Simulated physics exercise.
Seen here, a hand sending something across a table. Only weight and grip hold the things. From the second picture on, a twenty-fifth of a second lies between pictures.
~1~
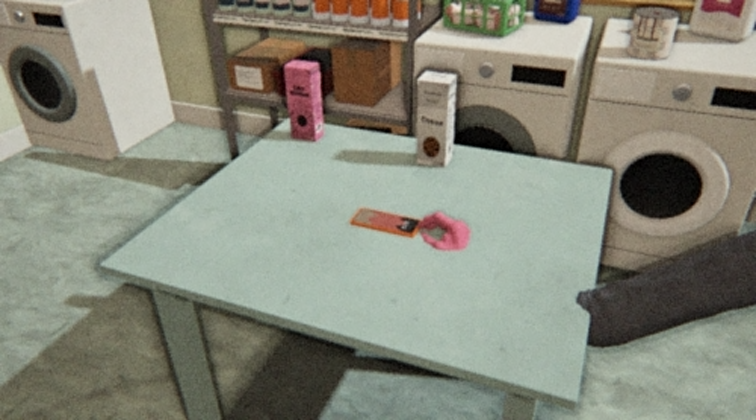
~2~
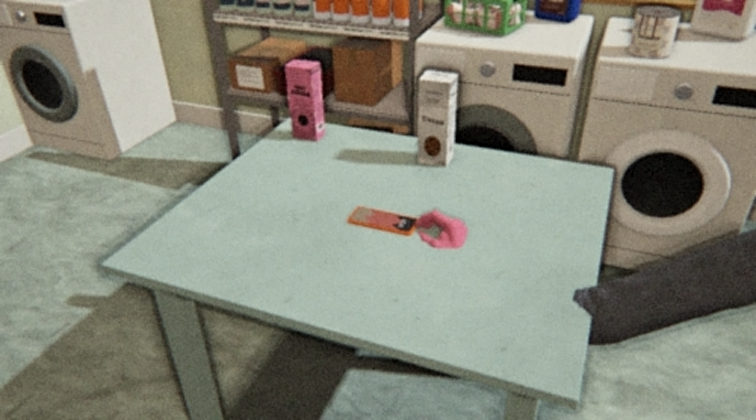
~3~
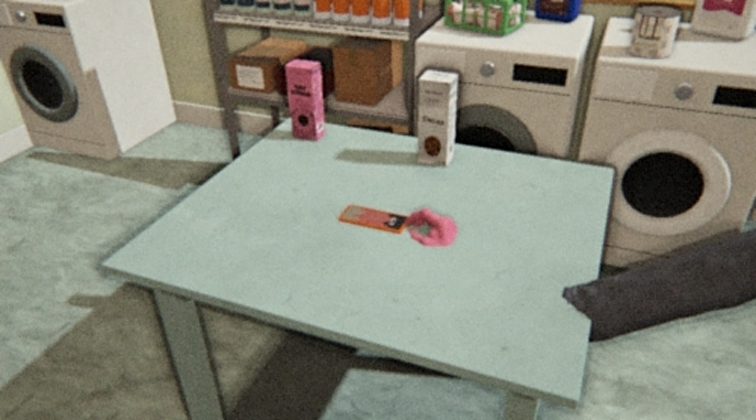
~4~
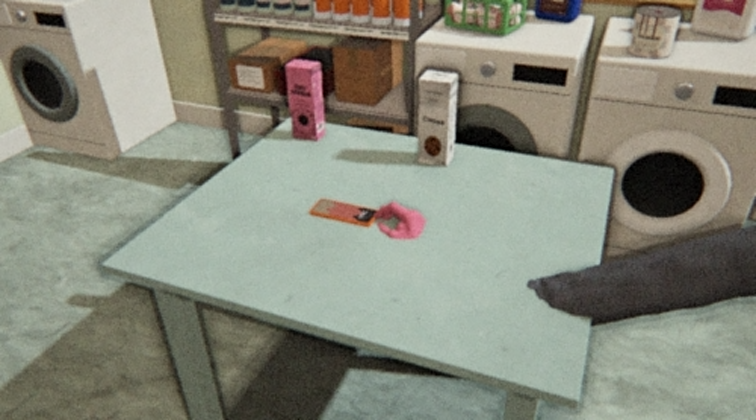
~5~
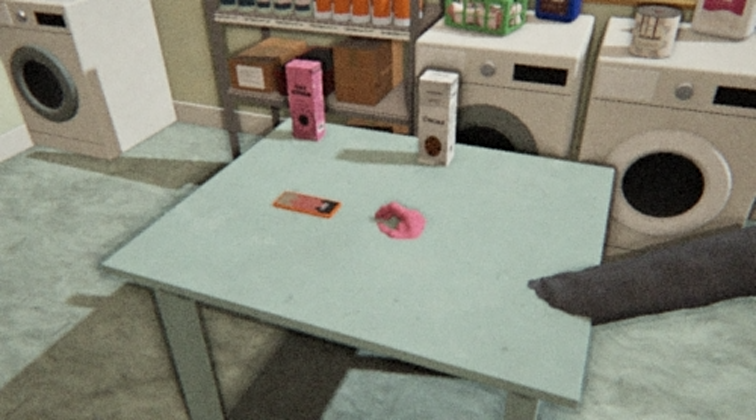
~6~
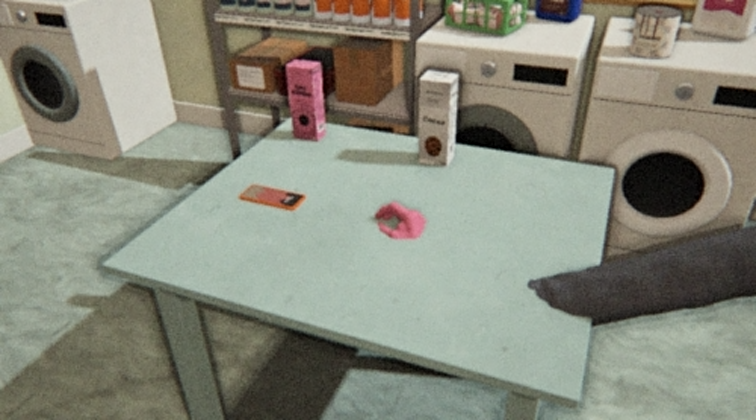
A pink-gloved hand pushes an orange phone left across the table, and the phone slides onward alone.
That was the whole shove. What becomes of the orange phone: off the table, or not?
The orange phone drops to the floor.
Then, 0.20 s after the last picture, orange phone now off the table.
Then, 0.40 s after the last picture, things are still on the move.
Then, 0.50 s after the last picture, as before.
By the end, off the table, orange phone.
